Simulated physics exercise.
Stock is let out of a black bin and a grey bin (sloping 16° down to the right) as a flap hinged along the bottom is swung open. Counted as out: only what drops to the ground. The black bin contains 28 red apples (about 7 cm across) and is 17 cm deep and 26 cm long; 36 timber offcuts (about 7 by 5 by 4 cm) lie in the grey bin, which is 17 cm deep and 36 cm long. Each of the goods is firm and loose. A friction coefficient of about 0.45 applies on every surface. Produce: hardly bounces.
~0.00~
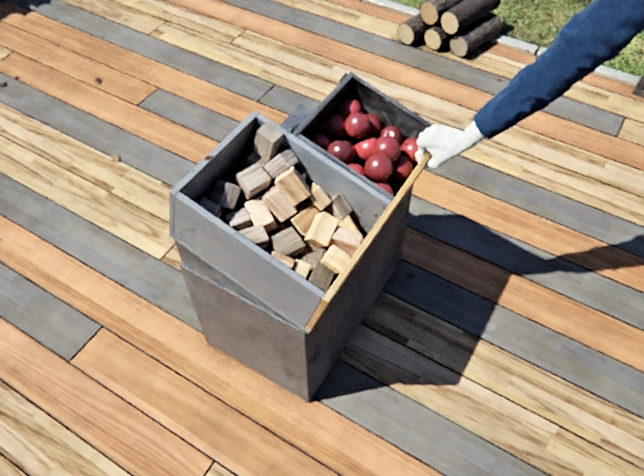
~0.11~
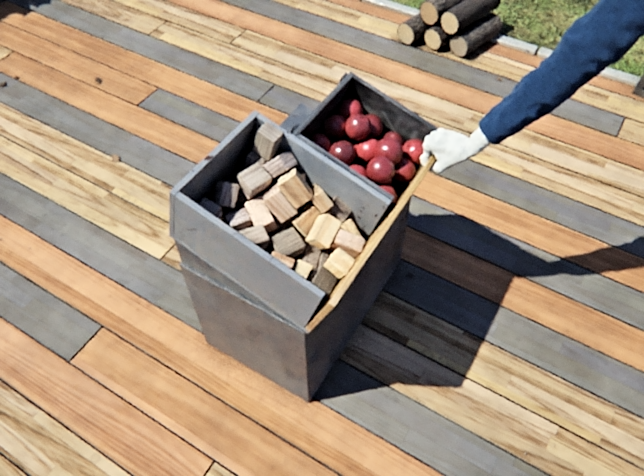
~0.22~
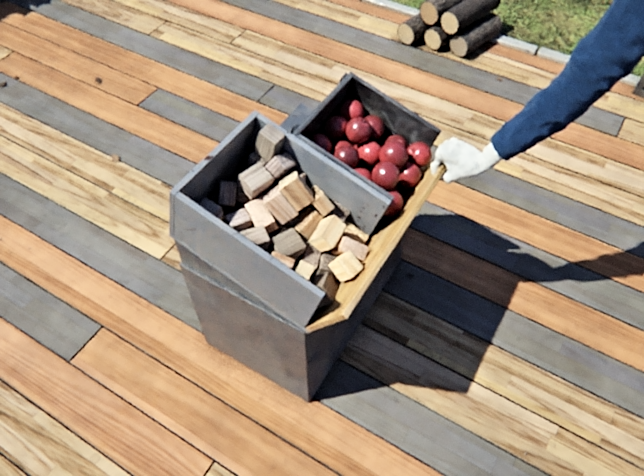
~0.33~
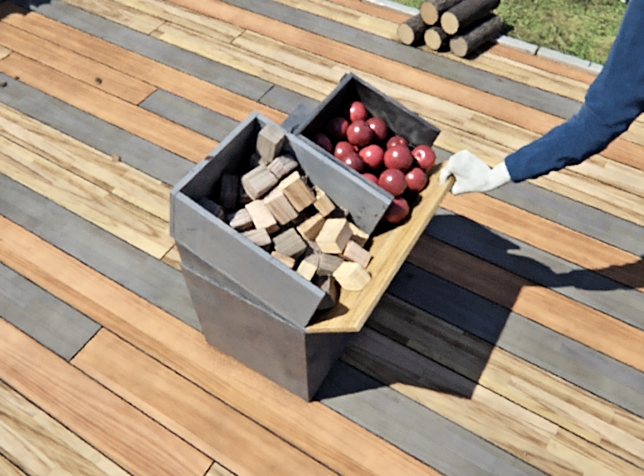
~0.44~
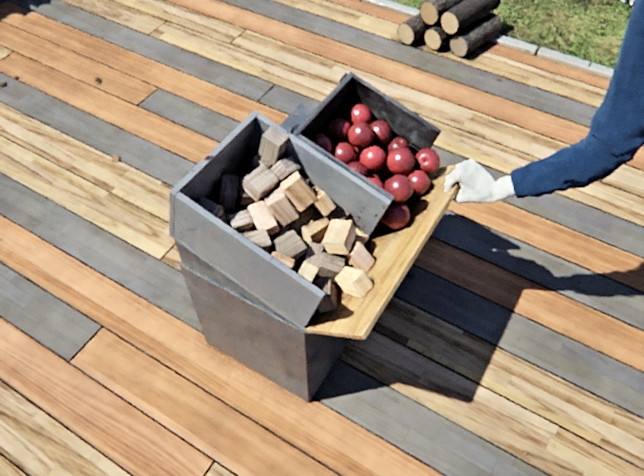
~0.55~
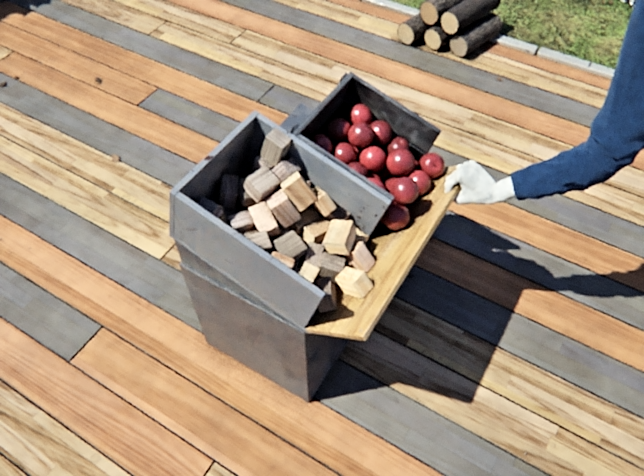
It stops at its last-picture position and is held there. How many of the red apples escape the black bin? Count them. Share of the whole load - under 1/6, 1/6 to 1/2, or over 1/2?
Honestly, fewer than a sixth comes out.
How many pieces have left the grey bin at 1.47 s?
Grey bin: About 0.
After 0.96 s, black bin 28 in, 0 out and grey bin 36 in, 0 out.
After 1.47 s, black bin 28 in, 0 out and grey bin 36 in, 0 out.
After 2.18 s, black bin 28 in, 0 out and grey bin 36 in, 0 out.
Outcome (at 3.10 s), black bin 28 in, 0 out and grey bin 36 in, 0 out. Asked share, 0 of 28, 0 per cent.
